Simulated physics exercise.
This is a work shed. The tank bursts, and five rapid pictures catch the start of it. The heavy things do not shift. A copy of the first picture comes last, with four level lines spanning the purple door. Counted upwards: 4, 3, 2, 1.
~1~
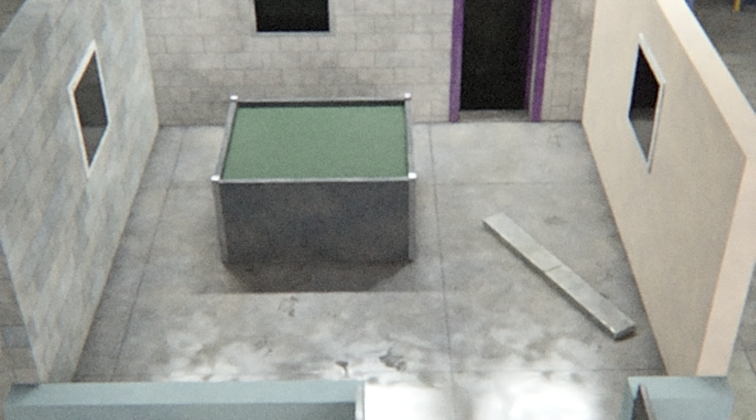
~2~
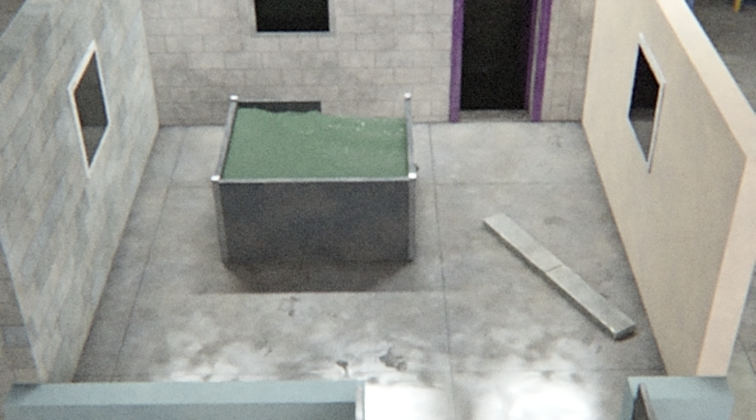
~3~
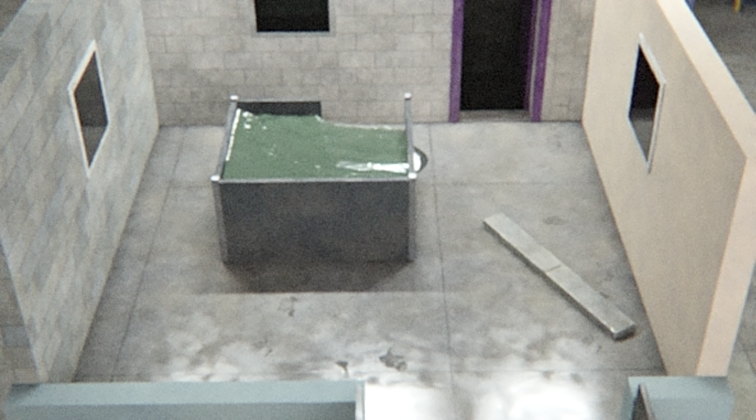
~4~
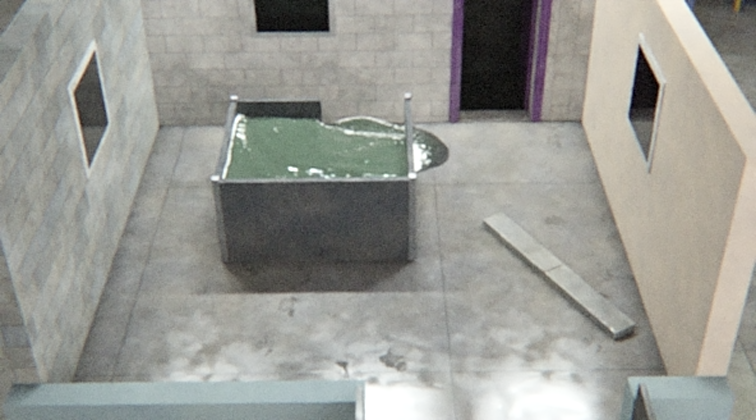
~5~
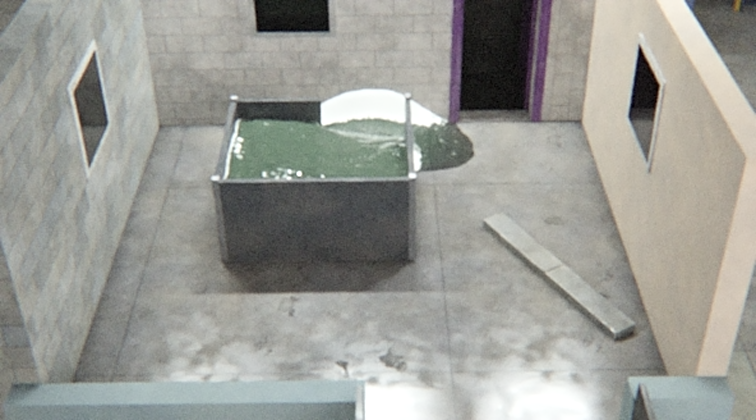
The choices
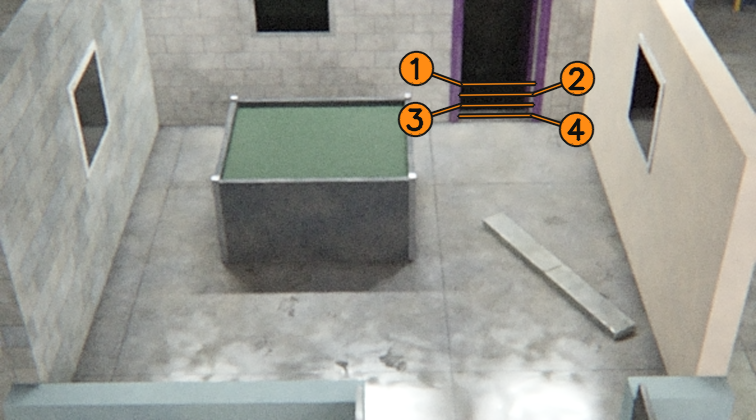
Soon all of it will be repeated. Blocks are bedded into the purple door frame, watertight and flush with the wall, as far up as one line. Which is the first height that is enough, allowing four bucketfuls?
3 is the one.
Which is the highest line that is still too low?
Line 4.
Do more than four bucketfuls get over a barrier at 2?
No, not at all.
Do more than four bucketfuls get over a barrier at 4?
Yes.
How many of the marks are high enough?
Three of them.
On the marked copy, 1 at (497, 83); 2 at (497, 94); 3 at (496, 105); 4 at (495, 115); from the bottom up 4, 3, 2, 1.
If 1 is chosen, nothing gets over.
If 2 is chosen, nothing gets over.
If 3 is chosen, a splash gets over, under a bucket.
If 4 is chosen, about 9 bucketfuls get in.
